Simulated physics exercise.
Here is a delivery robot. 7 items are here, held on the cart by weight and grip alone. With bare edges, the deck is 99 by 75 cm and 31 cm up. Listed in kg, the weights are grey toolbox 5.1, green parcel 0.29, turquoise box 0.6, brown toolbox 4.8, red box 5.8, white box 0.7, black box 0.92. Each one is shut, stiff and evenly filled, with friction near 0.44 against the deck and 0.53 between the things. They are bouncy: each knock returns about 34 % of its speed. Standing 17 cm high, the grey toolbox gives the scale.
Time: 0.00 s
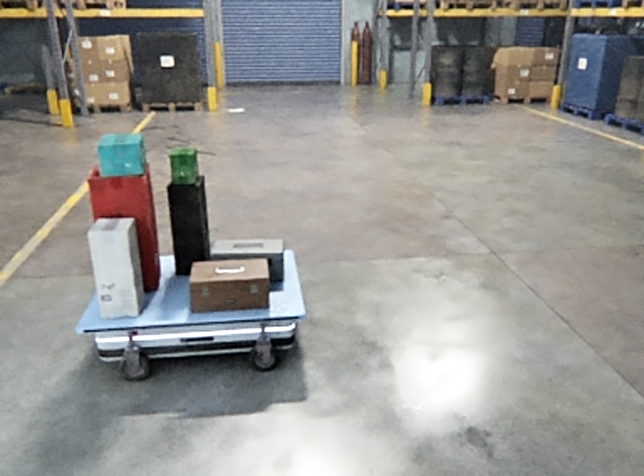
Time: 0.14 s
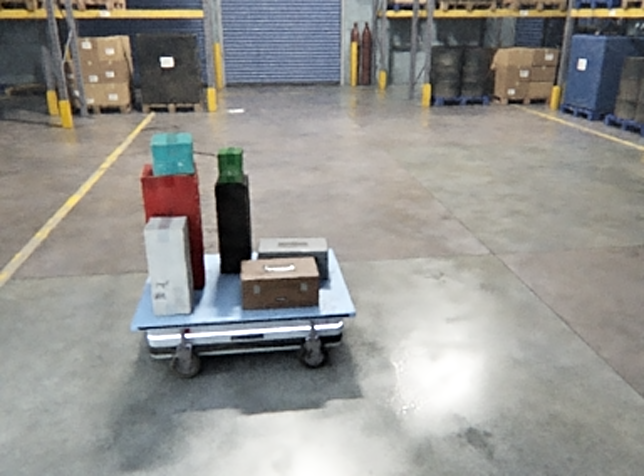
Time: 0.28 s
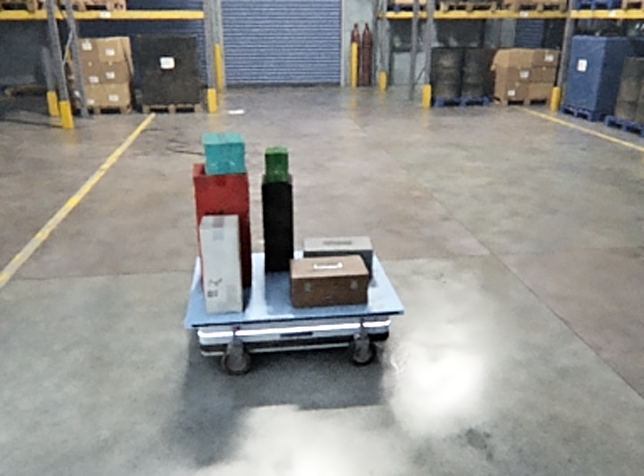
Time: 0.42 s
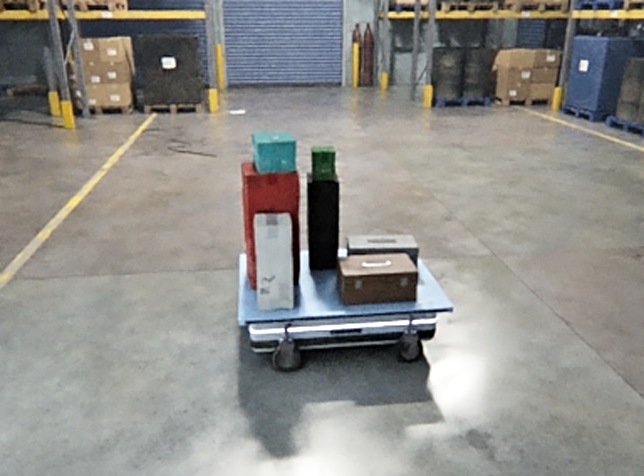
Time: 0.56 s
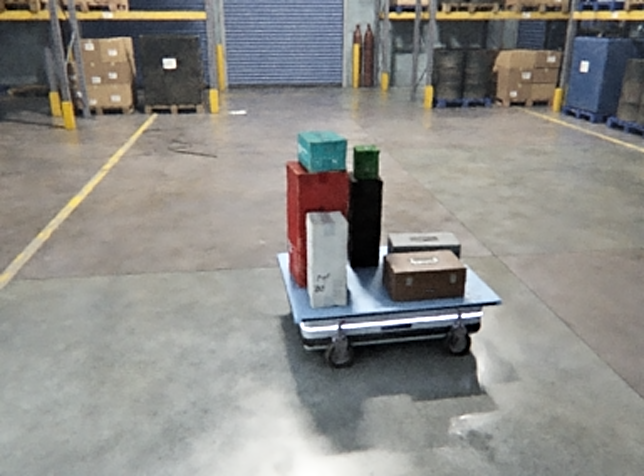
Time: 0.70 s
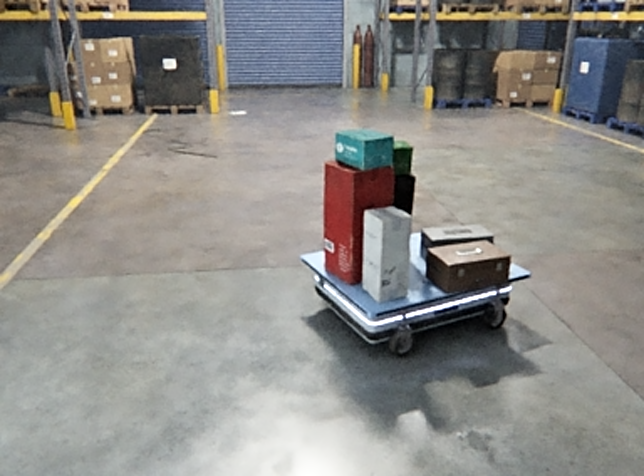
A flat cart carrying boxes and toolboxes rolls right across a warehouse floor, then turns.
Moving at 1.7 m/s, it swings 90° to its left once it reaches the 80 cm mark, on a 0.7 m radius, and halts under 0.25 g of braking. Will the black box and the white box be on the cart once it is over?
The black box is still there, the white box is gone.
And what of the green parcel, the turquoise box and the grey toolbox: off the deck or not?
At the end the green parcel leaves its base, the turquoise box remains on its base and the grey toolbox leaves its base.
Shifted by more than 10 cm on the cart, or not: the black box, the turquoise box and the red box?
Here is how it goes: The black box moves off; next, the turquoise box remains near its start; last, the red box remains near its start.
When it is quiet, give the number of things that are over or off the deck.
That makes 5.
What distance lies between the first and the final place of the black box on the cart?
About 38 cm.
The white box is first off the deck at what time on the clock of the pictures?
It happens near 1.0 s.
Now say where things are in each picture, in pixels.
In the first frame, 0 cm covered; black box (190, 225); white box (118, 268).
In the second frame, 24 cm covered; turquoise box (173, 153); brown toolbox (279, 283).
In the third frame, 48 cm covered; red box (223, 226); grey toolbox (337, 257).
In the fourth frame, 71 cm covered; green parcel (323, 163); turquoise box (274, 151).
In the fifth frame, 95 cm covered, turned 3°; brown toolbox (423, 275); red box (317, 223).
In the sixth frame, 119 cm covered, turned 20°; white box (386, 254).
Around 0.90 s, 153 cm covered, turned 48°; brown toolbox now off the deck; black box at 19° to upright near (411, 199); white box at 9° to upright near (457, 235).
Around 1.10 s, 187 cm covered, turned 75°; grey toolbox and white box now off the deck; black box at 42° to upright near (419, 189); green parcel at 43° to upright.
Around 1.30 s, 221 cm covered, turned 90°; green parcel now off the deck; black box on its side near (425, 198); turquoise box shifted 2 cm.
Around 1.60 s, 261 cm covered, turned 90°; black box on its side near (408, 182); turquoise box shifted 2 cm.
Finally (2.4 s), off the deck, grey toolbox, green parcel, brown toolbox and white box; on their side or leaning hard on the cart, black box; the other 2 still in place (within 10 cm). In the last view, black box near (403, 176), white box near (526, 228).
